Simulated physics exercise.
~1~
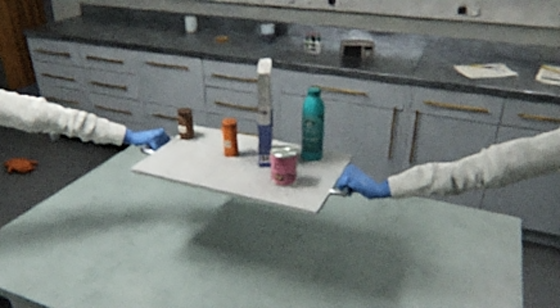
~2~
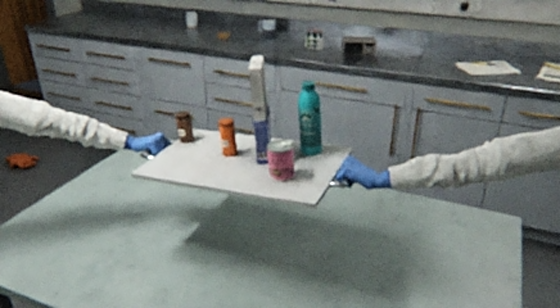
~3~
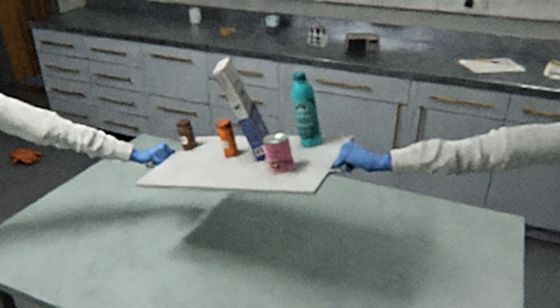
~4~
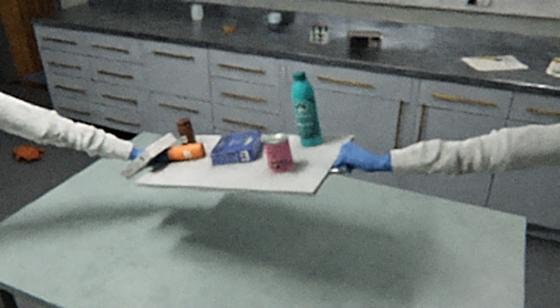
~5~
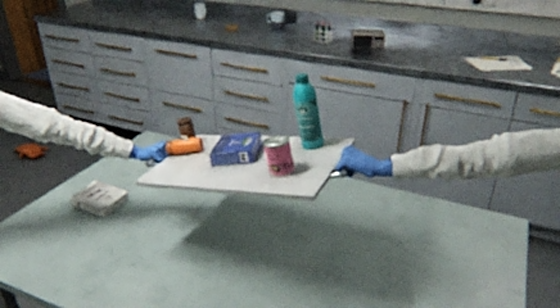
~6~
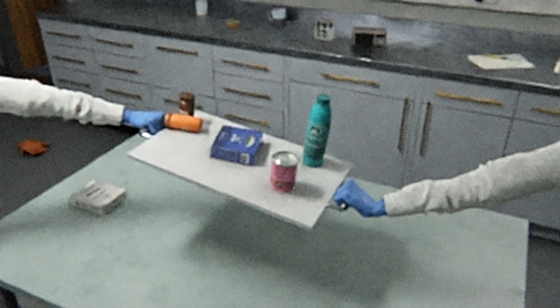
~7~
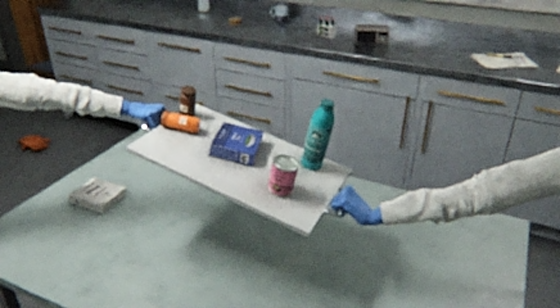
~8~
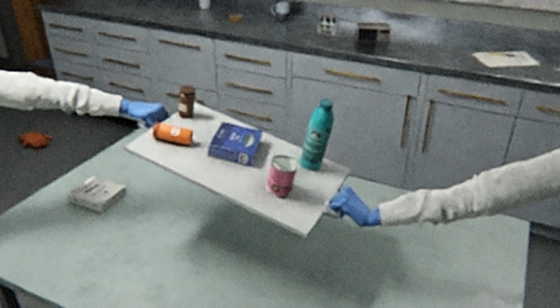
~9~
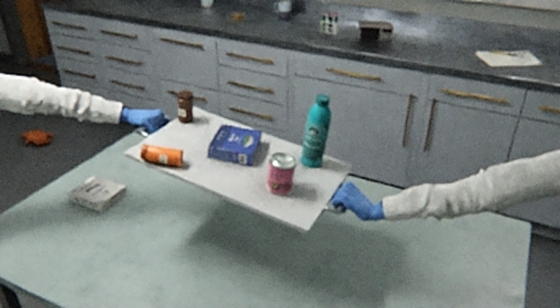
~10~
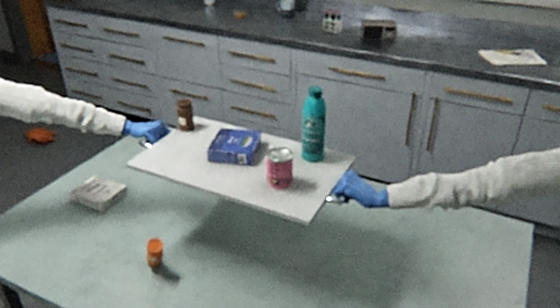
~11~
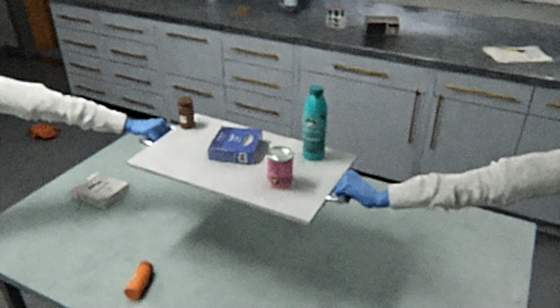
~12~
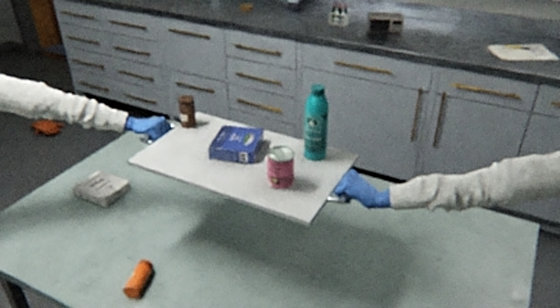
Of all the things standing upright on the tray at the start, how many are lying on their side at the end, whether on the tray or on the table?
Three of them end up on their side, namely the blue packet on the tray and the white carton and orange shaker on the table.
